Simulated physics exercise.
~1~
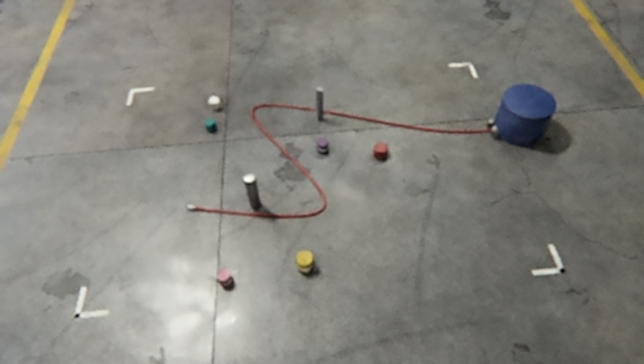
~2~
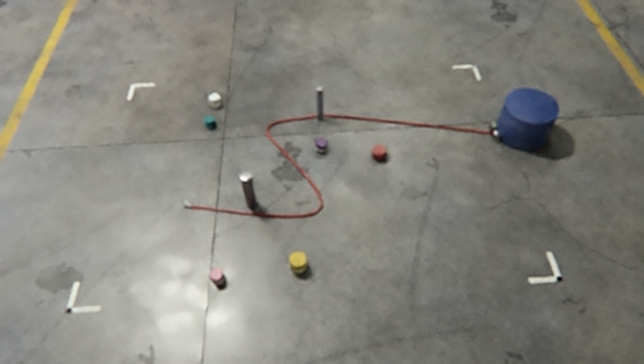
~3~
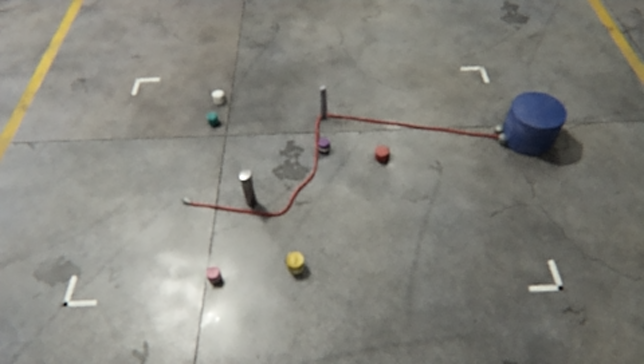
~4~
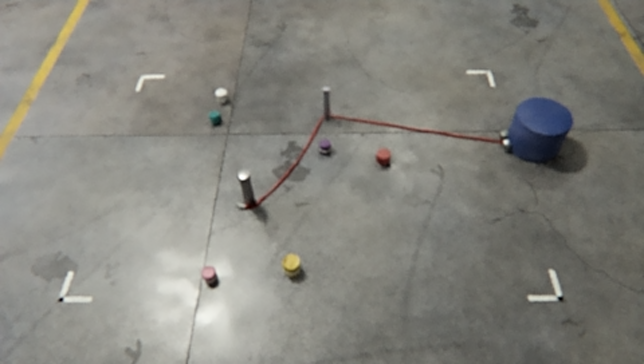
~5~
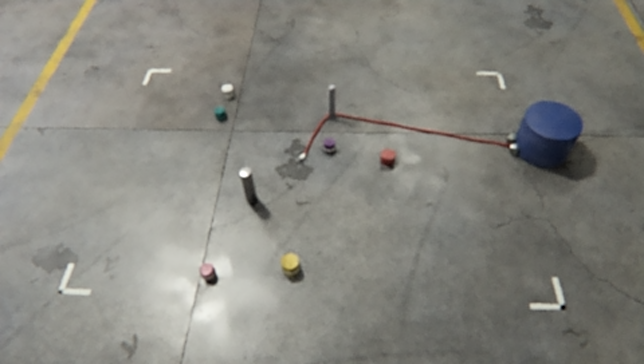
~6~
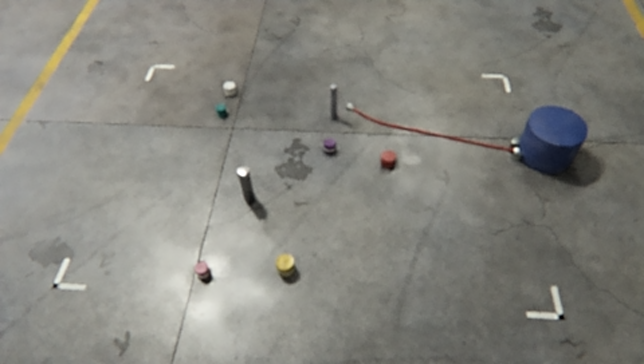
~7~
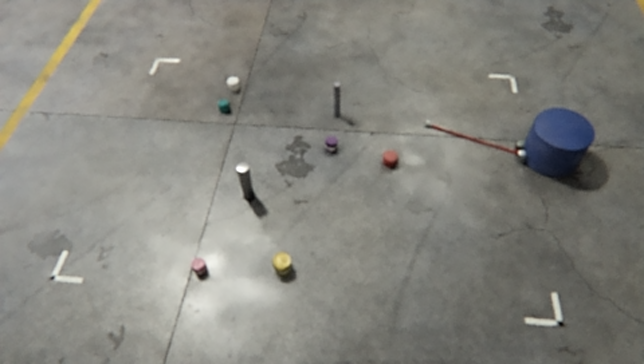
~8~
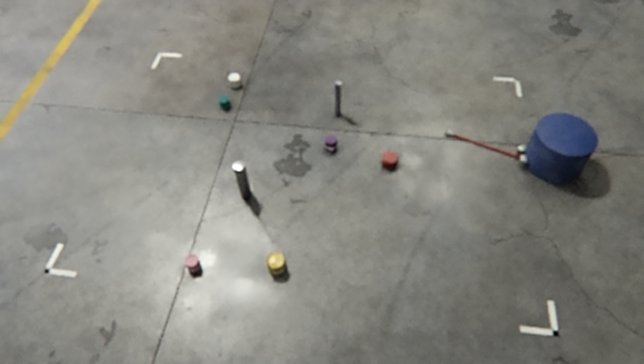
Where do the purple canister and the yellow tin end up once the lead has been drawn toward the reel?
Both end up where they began on the floor. The purple canister stays put and the yellow tin keeps its place.
